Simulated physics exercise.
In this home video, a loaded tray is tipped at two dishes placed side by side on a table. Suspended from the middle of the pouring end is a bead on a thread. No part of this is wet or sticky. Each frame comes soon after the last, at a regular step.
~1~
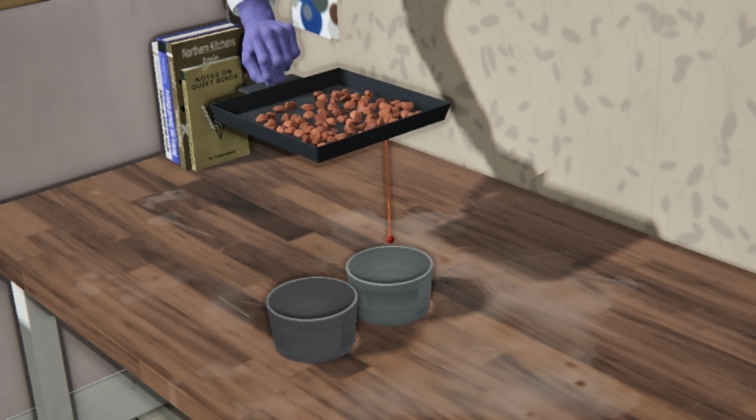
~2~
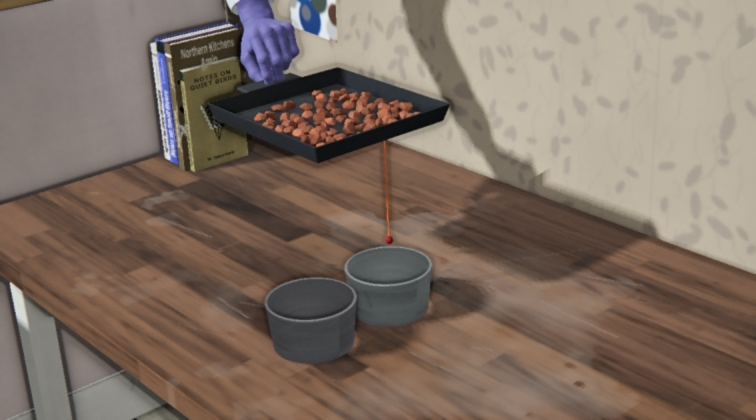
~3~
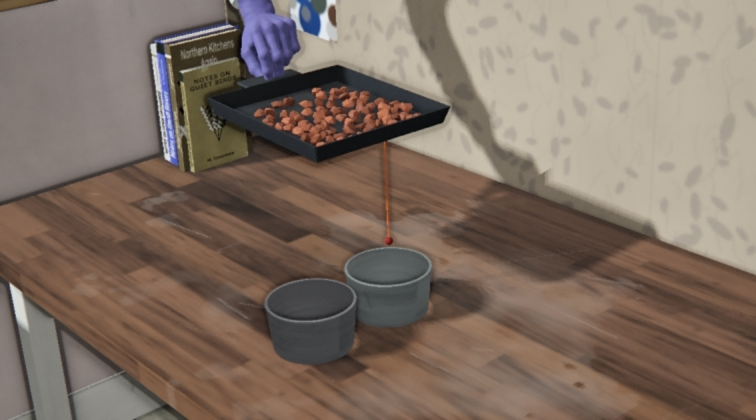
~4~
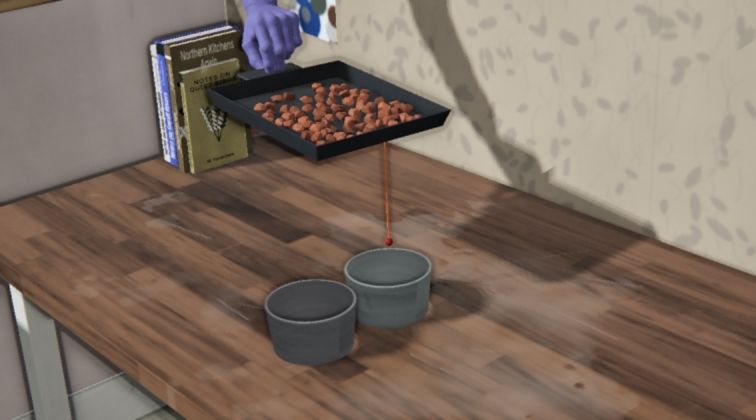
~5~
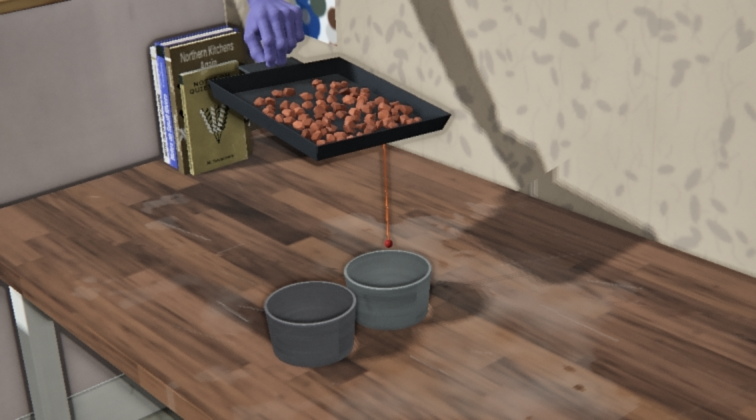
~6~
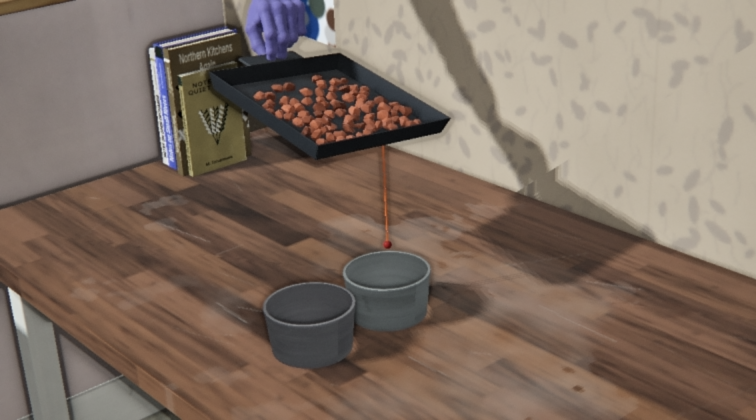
A purple-gloved hand slowly tilts a dark tray of reddish-brown chunks above two grey dishes.
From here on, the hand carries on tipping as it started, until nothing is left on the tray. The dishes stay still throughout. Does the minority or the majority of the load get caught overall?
By the end, the dishes are holding not even half of the load, I'd say.
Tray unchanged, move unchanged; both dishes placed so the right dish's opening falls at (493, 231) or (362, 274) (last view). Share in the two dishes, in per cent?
In the first position around 60 percent, in the second around 0 percent.
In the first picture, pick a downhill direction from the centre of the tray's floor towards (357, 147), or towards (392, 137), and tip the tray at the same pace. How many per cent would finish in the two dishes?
Respectively close to 70 and 20 in a hundred.
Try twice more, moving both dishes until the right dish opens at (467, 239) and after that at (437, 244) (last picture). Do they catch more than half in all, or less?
The first place gets the greater share, the second the greater share.
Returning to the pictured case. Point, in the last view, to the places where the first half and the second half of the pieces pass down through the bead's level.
(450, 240) for the early half, (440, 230) for the late half.
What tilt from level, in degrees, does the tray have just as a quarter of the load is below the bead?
At some 95 degrees.
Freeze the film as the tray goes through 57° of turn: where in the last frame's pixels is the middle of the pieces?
Look about (385, 104) in the last picture.
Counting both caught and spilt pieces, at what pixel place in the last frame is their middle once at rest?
Close to (471, 283) in the last view.
Soon after the last picture, tray tipped steeply; all on the tray.
A little later, tray tipped right over; about a third on the tray; a stray few in the right dish; about a quarter outside both; about a third in the air.
Later still, tray tipped past a quarter turn; a stray few in the right dish; nearly all outside both.
At rest, tray tipped past a quarter turn; none in the left dish; a stray few in the right dish; nearly all outside both.
